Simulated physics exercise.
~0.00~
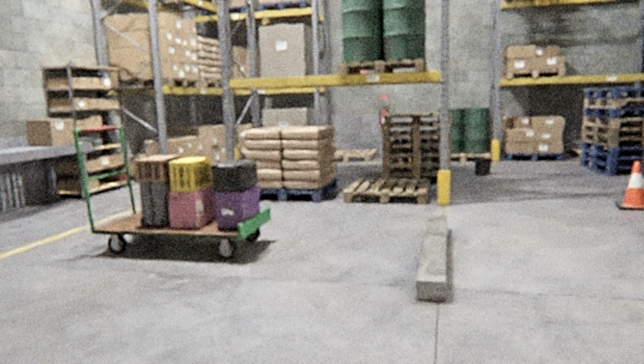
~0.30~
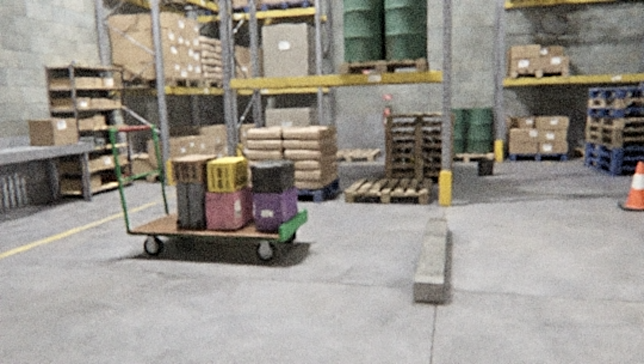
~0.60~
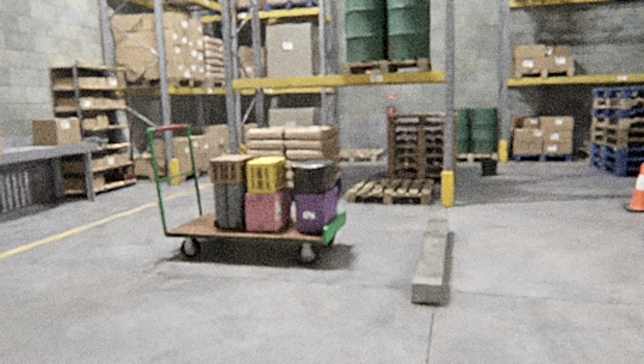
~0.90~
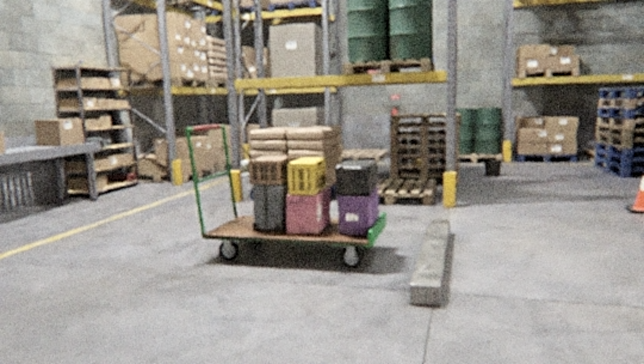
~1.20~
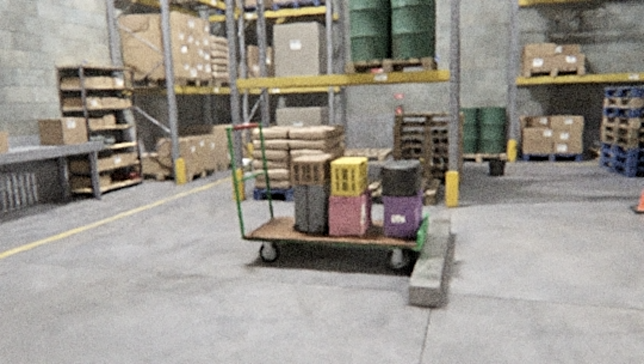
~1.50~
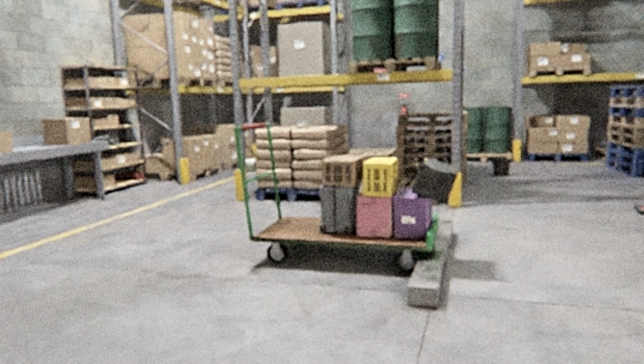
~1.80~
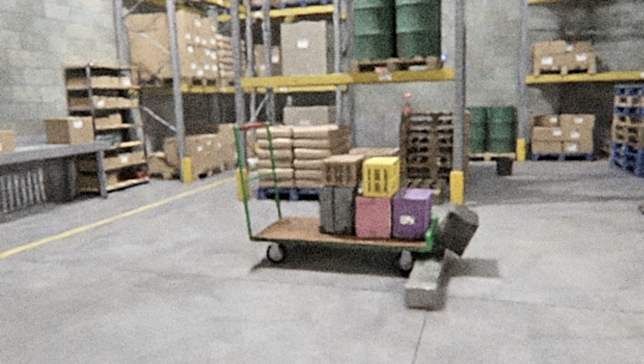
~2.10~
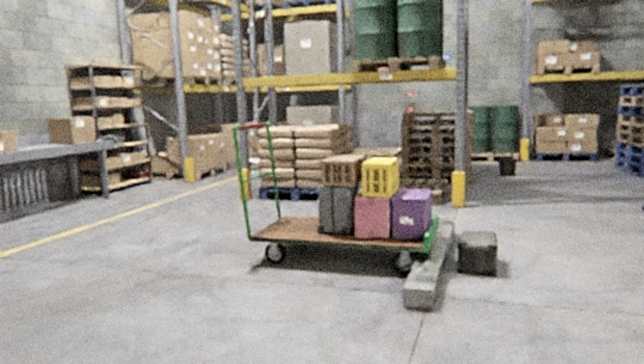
Warehouse floor with a loaded trolley rolling right, stopping against a beam, its black case tumbling off beyond while the rest stay aboard.
